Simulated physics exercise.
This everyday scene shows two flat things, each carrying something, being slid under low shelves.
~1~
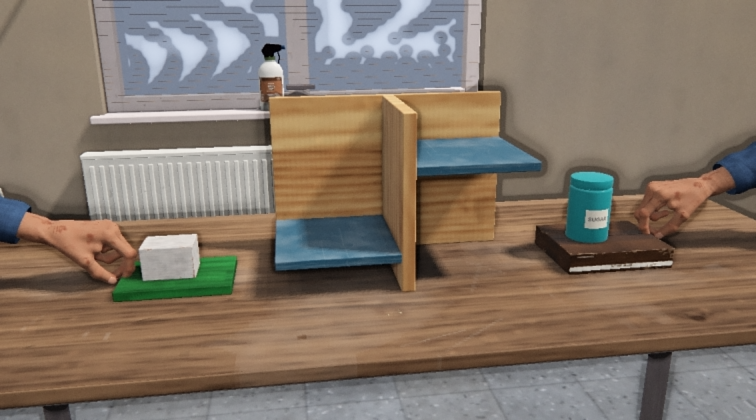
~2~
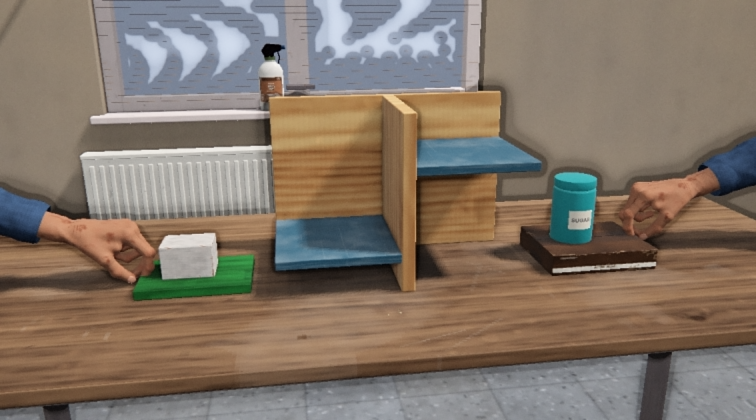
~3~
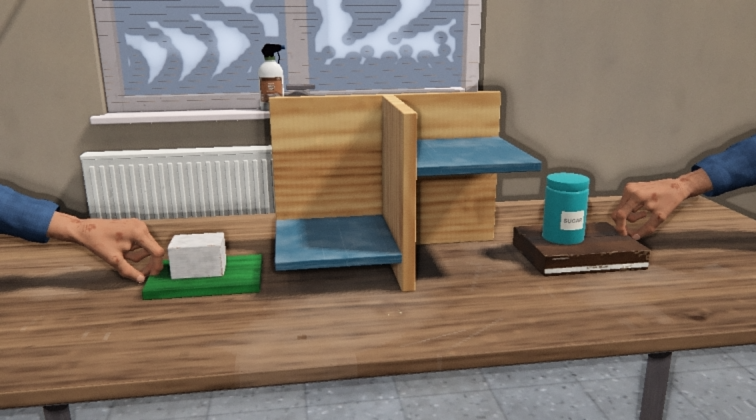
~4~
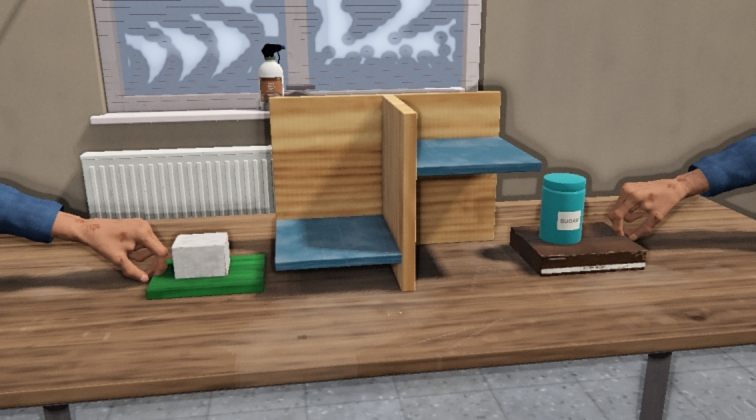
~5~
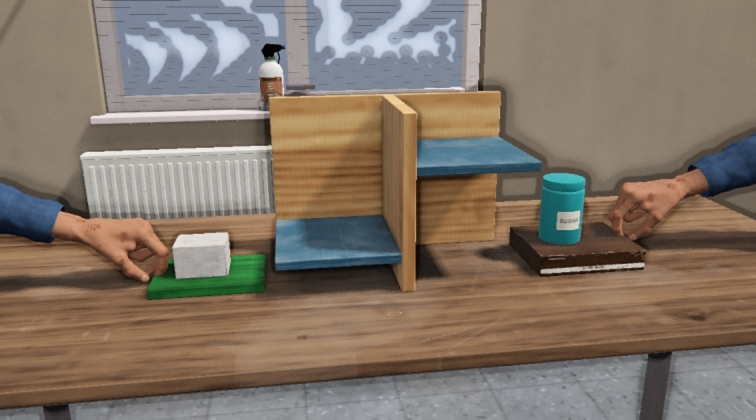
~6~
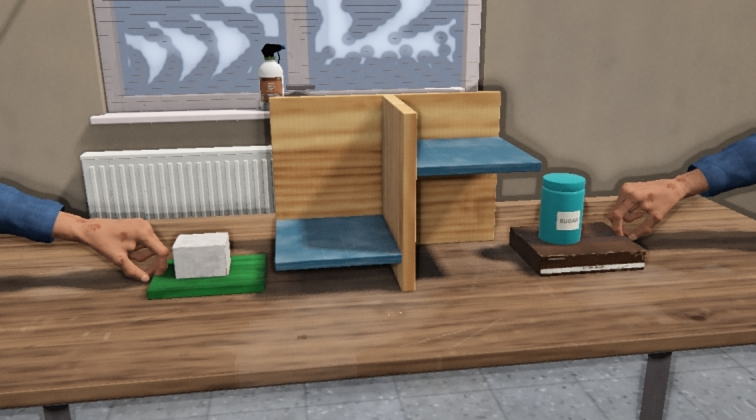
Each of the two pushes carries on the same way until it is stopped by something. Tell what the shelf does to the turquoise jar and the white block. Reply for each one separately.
Going through them: The turquoise jar is not touched, the white block is hit and moved.
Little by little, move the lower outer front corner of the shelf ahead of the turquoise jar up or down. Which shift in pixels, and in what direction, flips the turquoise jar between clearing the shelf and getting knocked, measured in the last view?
The switch happens after a shift of some 24 pixels down.
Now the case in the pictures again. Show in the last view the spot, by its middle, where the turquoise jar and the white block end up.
Final spots: Turquoise jar at (446, 215), white block at (252, 257).
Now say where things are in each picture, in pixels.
In the first frame, hands sliding the things forward; turquoise jar (589, 207); white block (170, 257); brown box (601, 246).
In the second frame, hands sliding the things forward; white block (189, 256); green board (198, 276).
In the third frame, hands sliding the things forward; turquoise jar (565, 208); shelf (397, 188).
In the fourth frame, hands sliding the things forward; white block (202, 255); brown box (574, 247).
In the fifth frame, hands sliding the things forward; turquoise jar (561, 209); green board (210, 275).
In the sixth frame, hands sliding the things forward; turquoise jar (561, 209); white block (203, 255); shelf (397, 188).
Then, 1.16 s later than the last frame, turquoise jar riding along near (489, 213); white block riding along near (251, 253).
When it is over, the turquoise jar clears the shelf, near (446, 215); the white block strikes the shelf, near (252, 257).
